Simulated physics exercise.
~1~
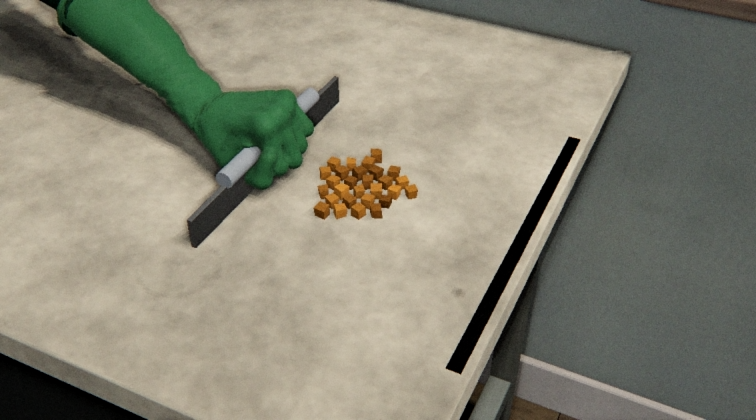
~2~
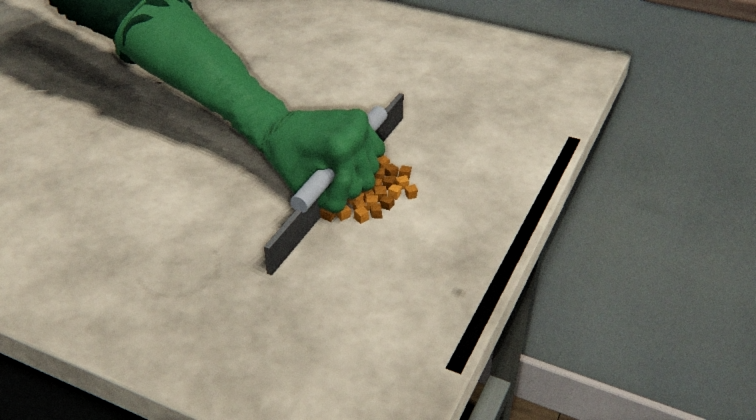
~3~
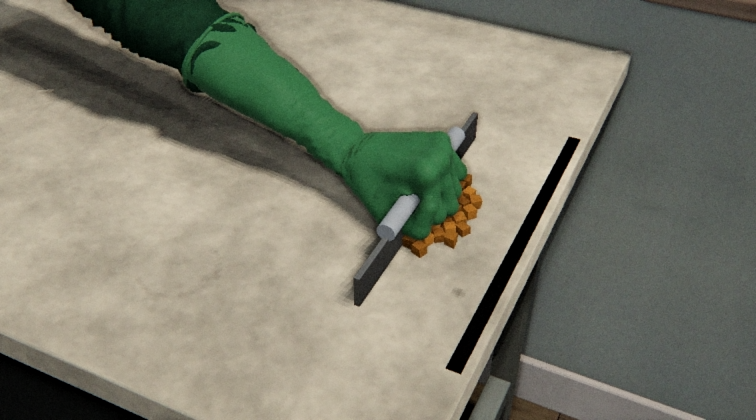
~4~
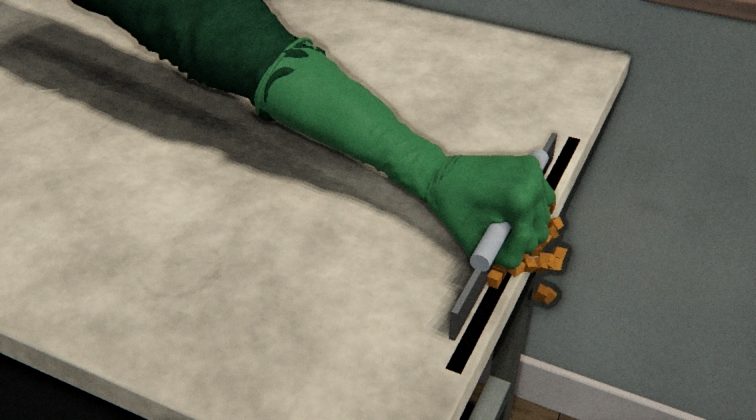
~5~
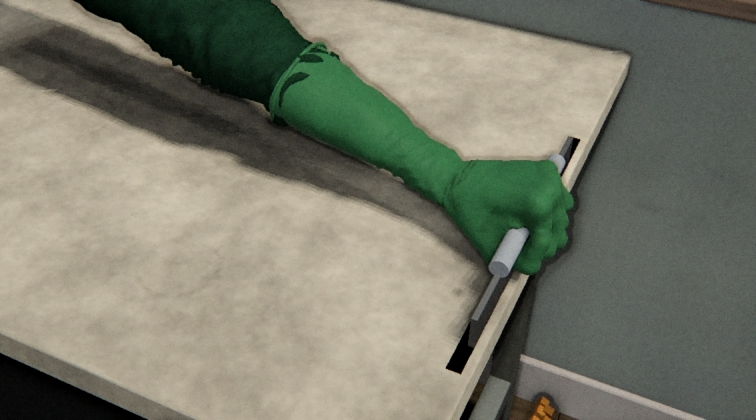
A green-gloved hand grips a dark scraper by its pale grey handle on a mottled cream tabletop, seen from above at an angle. To its right sits a loose patch of small orange cubes, and beyond them a strip of black tape runs near the table's right edge, with a grey wall behind. The hand pushes the scraper rightward until it meets the cubes and sweeps them along in a bunch. As the blade reaches the tape, the cubes begin spilling over the edge. The scraper stops at the tape, and the whole heap has gone over, dropping toward the floor below.
